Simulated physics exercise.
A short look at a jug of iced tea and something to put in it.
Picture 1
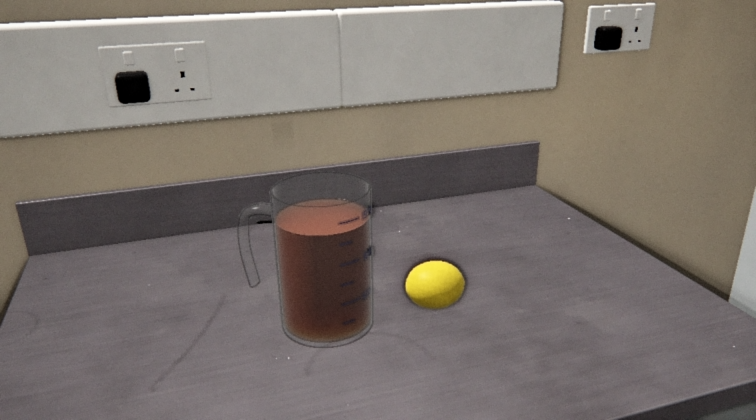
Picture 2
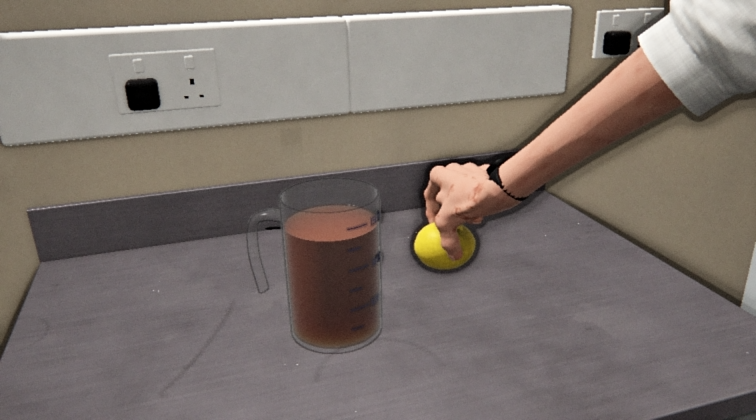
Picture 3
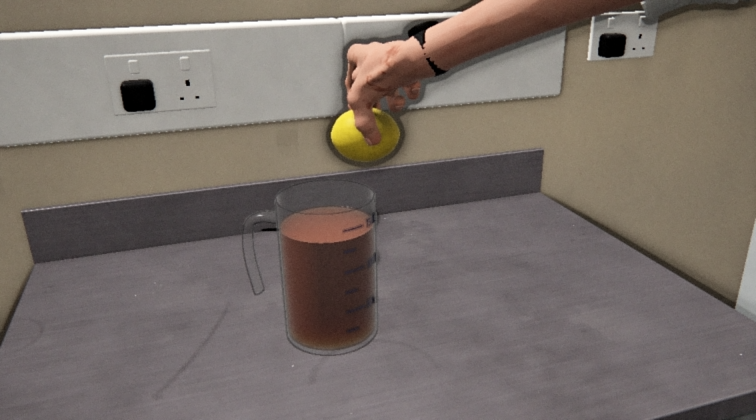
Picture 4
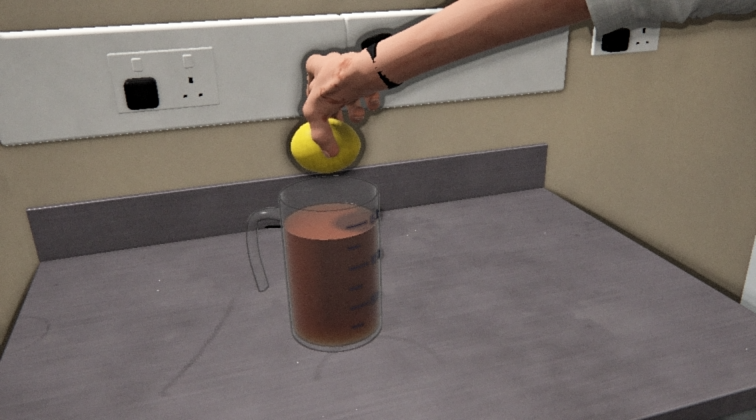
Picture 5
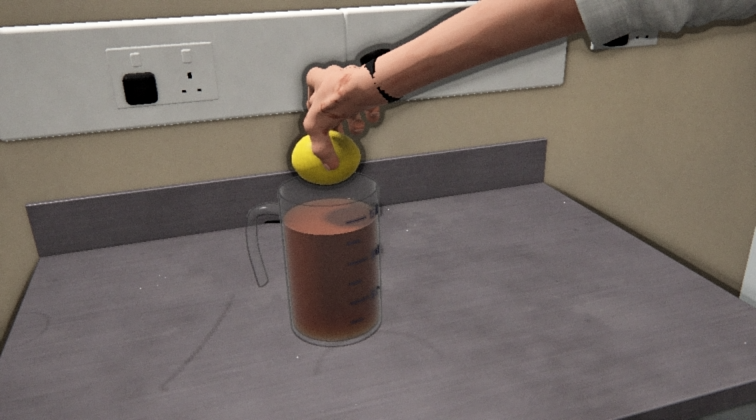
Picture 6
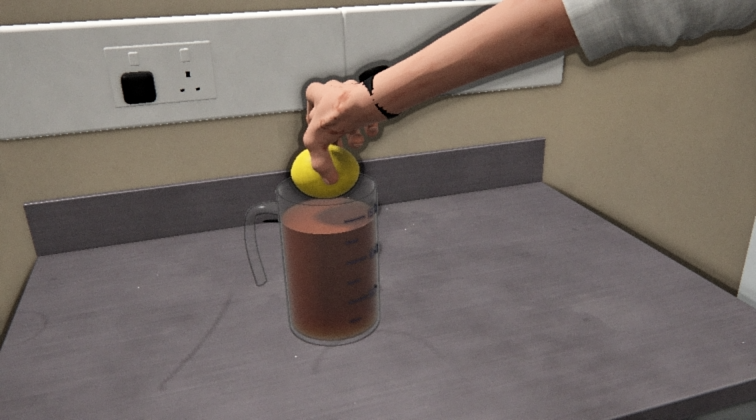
A bare forearm with a pale rolled sleeve and dark wristband reaches in from the right over a grey worktop, seen from slightly above, with white trunking and sockets on the beige wall behind. A clear handled jug of reddish-brown liquid stands near the centre, a yellow lemon to its right. The hand grips the lemon, lifts it, carries it left above the jug and lowers it towards the rim, while the view shifts very slightly.
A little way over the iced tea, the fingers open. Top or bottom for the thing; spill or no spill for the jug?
Thing - stays up. Jug - nothing spills.
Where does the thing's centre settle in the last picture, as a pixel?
Resting centre: About (329, 218).
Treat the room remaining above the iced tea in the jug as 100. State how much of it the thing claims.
Roughly 40 in a hundred.
Soon after, the lemon enters the iced tea; the jug is about three quarters full.
Later, the lemon comes up again; the jug is nearly full.
In the end, the lemon floats; the jug is nearly full; nothing is spilt.
